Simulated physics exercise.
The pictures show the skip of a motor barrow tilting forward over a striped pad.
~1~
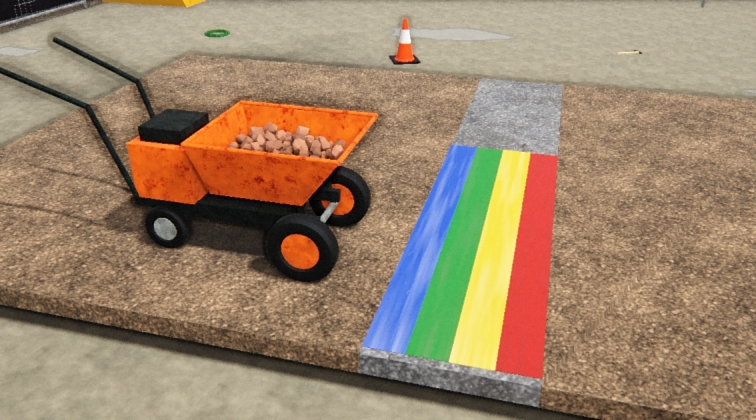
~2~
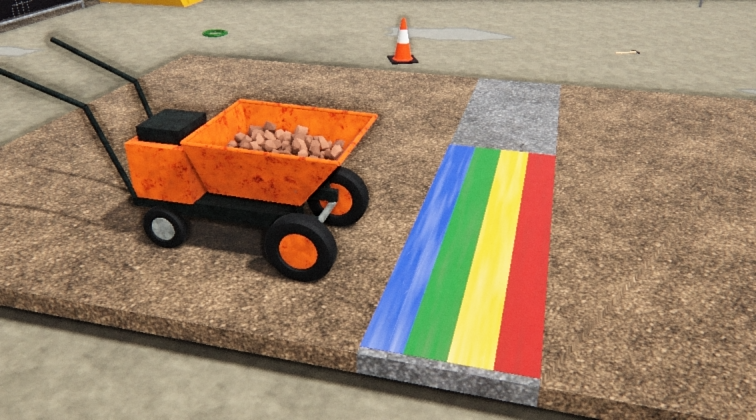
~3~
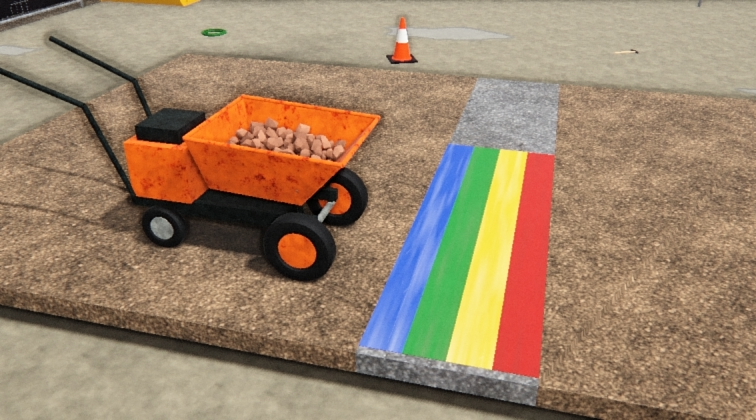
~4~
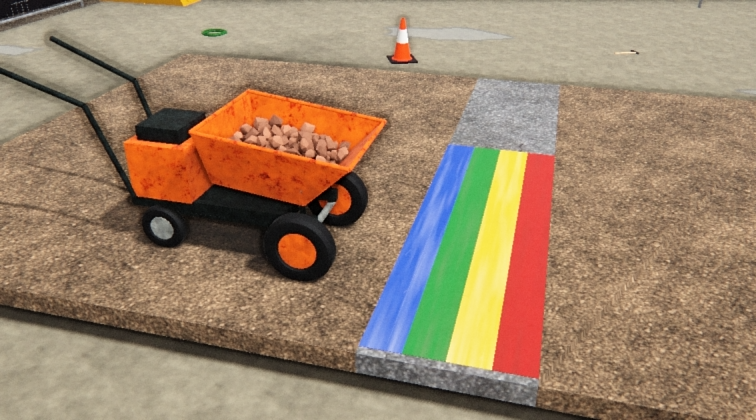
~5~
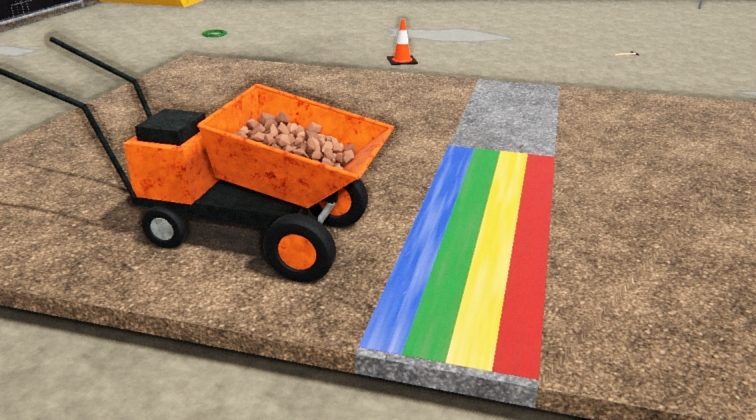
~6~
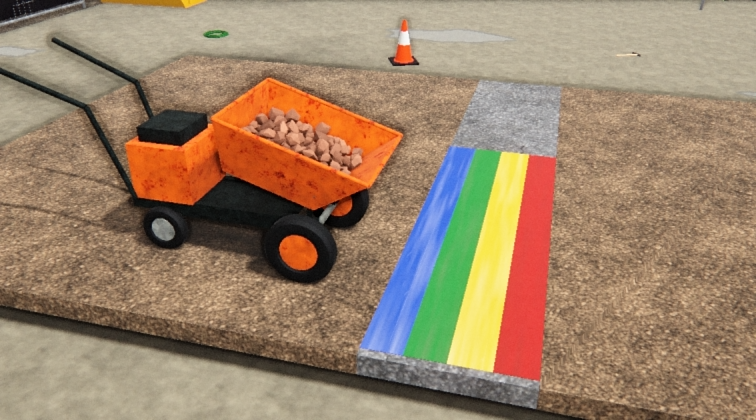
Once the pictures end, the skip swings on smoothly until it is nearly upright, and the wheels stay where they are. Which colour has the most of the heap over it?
The green strip carries the most.
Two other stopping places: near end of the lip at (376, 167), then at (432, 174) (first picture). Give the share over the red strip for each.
The first gives 20 %, the second 30 %.
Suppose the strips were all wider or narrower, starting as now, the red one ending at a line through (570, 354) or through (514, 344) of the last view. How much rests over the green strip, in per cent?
First some 40, then 30 per cent.
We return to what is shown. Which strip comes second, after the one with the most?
Second comes the yellow one.
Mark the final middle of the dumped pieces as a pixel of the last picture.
Near (458, 269).
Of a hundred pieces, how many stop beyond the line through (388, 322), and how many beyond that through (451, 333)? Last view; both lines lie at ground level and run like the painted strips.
About 70 and 30 per cent.
Soon after the last picture, skip tipped steeply; all in the skip.
A little later, skip tipped right over; most in the skip; a small part over the blue strip; a small part over the green strip; a stray few over the yellow strip.
Later still, skip tipped right over; about a third in the skip; a small part over the blue strip; about a third over the green strip; about a quarter over the yellow strip; a small part over the red strip; a stray few off the paint.
At rest, skip tipped right over; about a third in the skip; a small part over the blue strip; about a third over the green strip; about a quarter over the yellow strip; a small part over the red strip; a stray few off the paint.
